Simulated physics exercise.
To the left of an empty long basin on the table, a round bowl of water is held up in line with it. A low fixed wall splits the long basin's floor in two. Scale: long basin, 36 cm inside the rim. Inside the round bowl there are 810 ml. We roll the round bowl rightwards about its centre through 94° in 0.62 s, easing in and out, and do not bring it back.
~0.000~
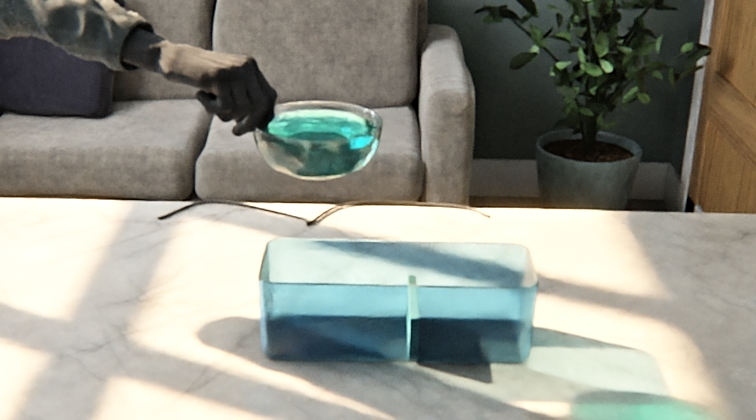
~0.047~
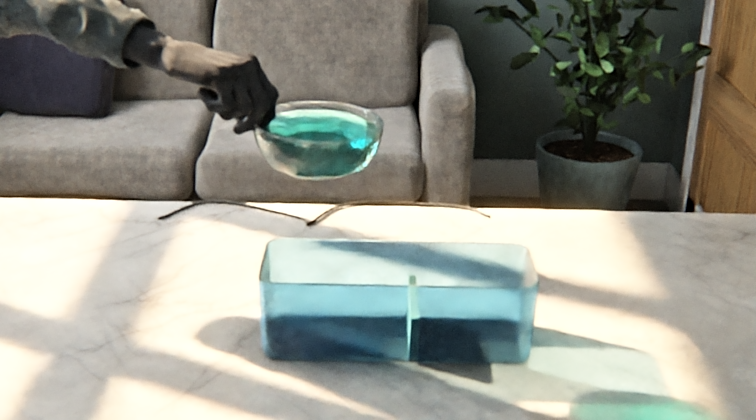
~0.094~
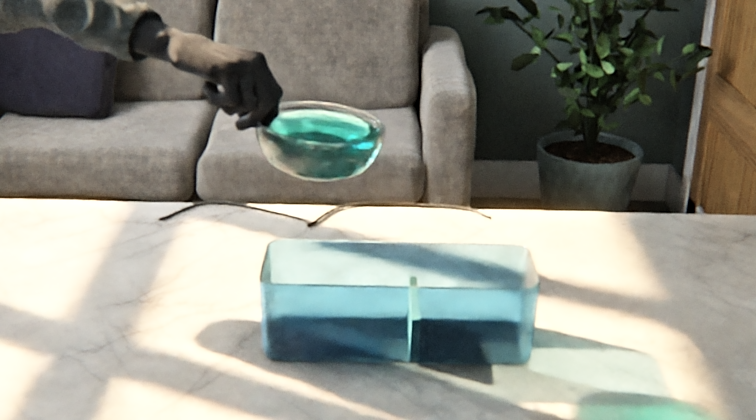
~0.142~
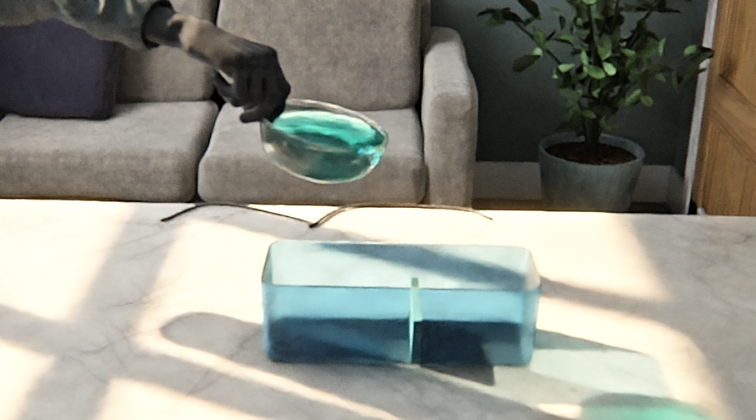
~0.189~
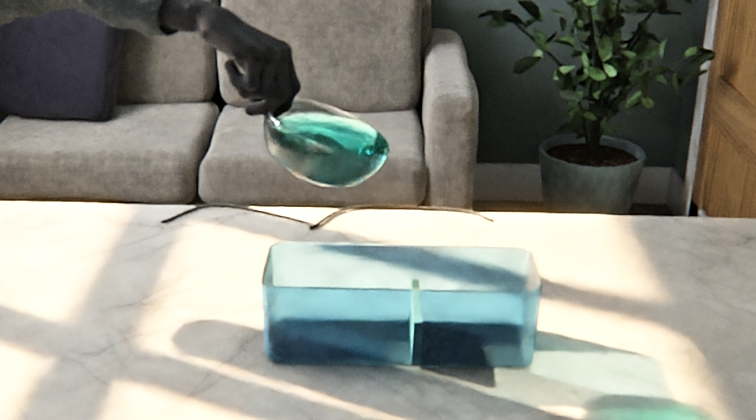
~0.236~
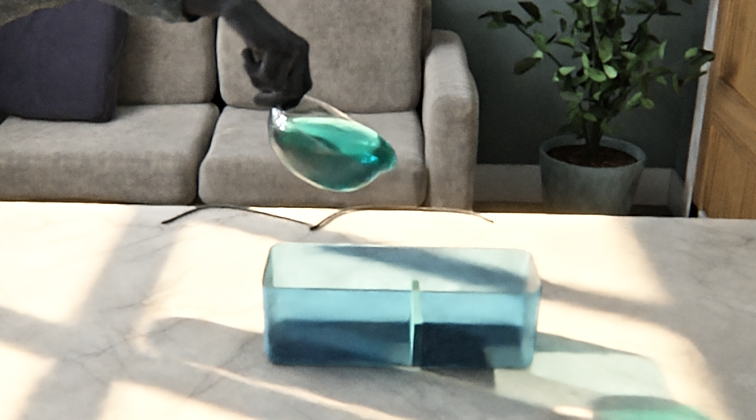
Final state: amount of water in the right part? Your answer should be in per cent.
Approximately 56 %.
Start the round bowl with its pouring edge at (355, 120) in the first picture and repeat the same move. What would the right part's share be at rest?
Result then: Approx. 25 %.
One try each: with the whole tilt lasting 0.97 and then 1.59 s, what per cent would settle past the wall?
Respectively about 65 and 75 percent.
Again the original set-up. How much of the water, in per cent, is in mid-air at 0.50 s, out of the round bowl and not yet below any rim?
Estimate: Some 54 % of the total.
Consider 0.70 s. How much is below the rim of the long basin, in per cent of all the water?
Value: Approx. 84 %.
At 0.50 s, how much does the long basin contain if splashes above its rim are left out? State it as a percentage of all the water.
Around 32%.
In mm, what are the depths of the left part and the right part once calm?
12 mm left, 24 mm right.
After 0.50 s the tilt is 86° and 14 per cent is still to pour, 3 is left of the wall and 30 right of it.
After 0.70 s the tilt is 94° and 1 per cent is still to pour, 30 is left of the wall and 55 right of it.
After 0.90 s the tilt is 94° and 0 per cent is still to pour, 37 is left of the wall and 55 right of it.
After 1.12 s the tilt is 94° and 0 per cent is still to pour, 38 is left of the wall and 56 right of it.
In the end 38 per cent lies left of the wall, 56 right of it and 6 outside.
